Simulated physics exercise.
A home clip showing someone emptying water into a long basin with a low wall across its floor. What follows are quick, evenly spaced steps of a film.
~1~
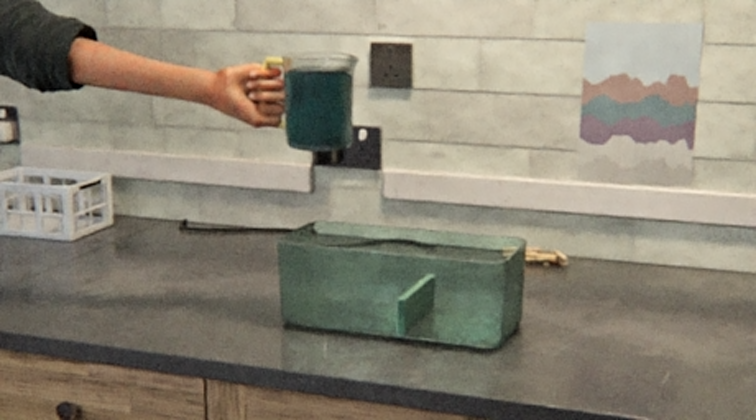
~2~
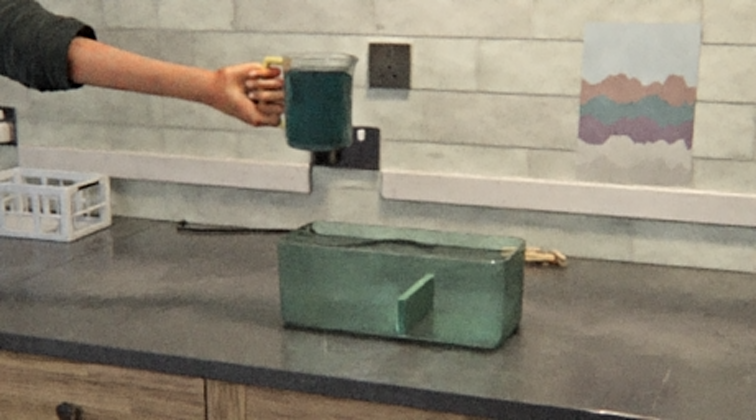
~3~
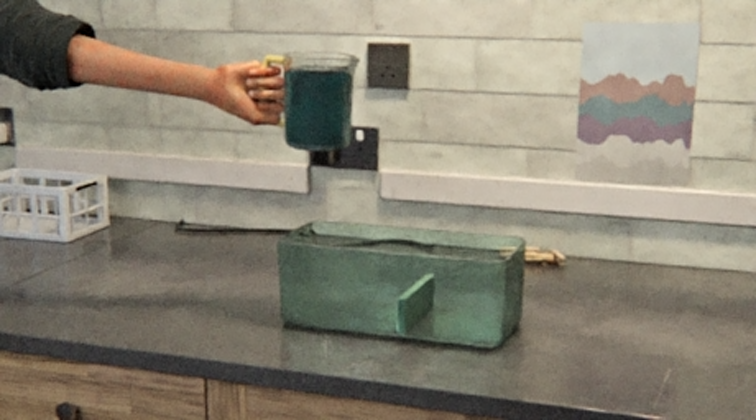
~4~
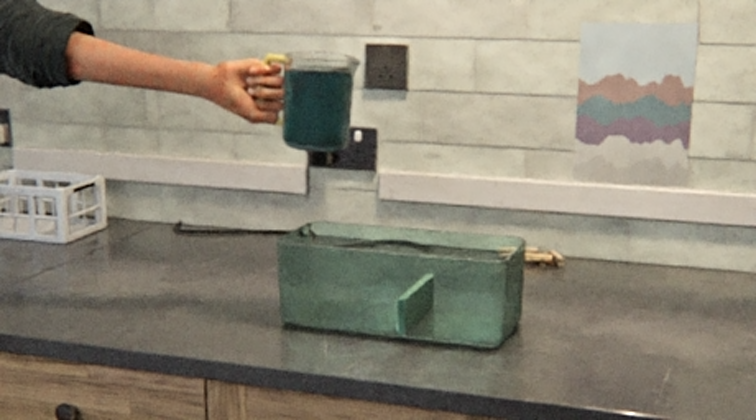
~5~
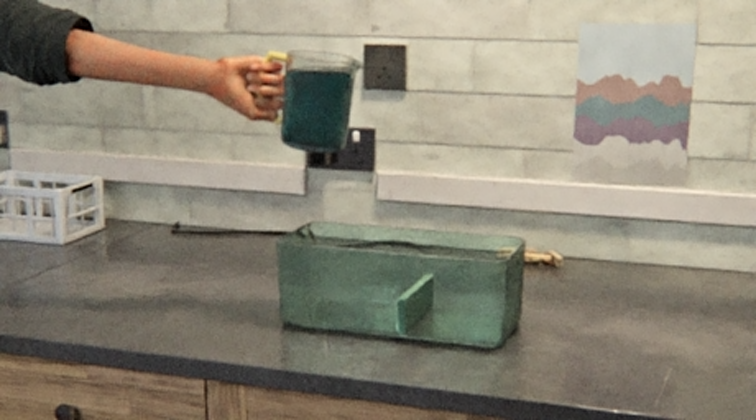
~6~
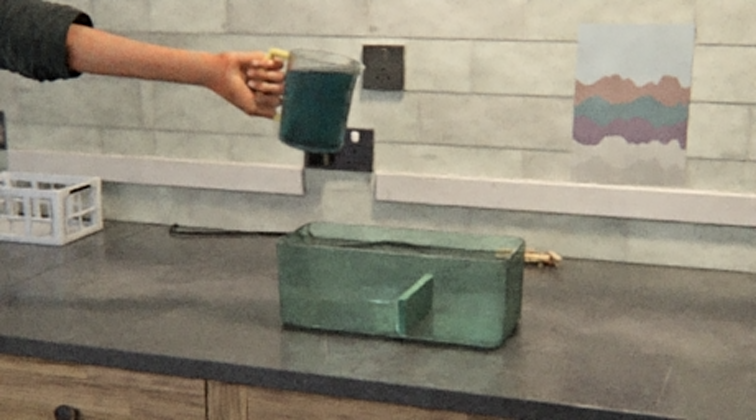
A hand held a glass jug of dark teal liquid above a long green basin with a low wall inside, keeping it upright at first, then slowly tilting it slightly to the right.
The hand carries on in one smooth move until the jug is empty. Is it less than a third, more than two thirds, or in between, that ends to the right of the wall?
The portion right of the wall will surpass two thirds.
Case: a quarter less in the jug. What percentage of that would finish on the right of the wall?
Close to 75 per cent.
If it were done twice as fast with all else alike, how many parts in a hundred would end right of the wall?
Roughly 85 %.
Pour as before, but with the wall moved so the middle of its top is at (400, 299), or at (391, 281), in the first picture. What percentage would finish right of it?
90 per cent first, then 95 per cent.
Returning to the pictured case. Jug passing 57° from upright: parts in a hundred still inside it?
Still holding around 90 %, give or take.
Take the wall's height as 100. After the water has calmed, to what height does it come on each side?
Left side roughly 10, right side roughly 60.
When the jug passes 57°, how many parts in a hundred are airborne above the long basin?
It comes to around 10 per cent.
A moment on, the jug is tipped part way and 88 per cent is still to pour, 1 is left of the wall and 0 right of it.
Next, the jug is tipped on its side and 47 per cent is still to pour, 2 is left of the wall and 29 right of it.
Then the jug is tipped on its side and 11 per cent is still to pour, 5 is left of the wall and 75 right of it.
Later the jug is tipped on its side and 2 per cent is still to pour, 14 is left of the wall and 83 right of it.
Finally, 16 per cent lies left of the wall, 83 right of it and 1 outside.
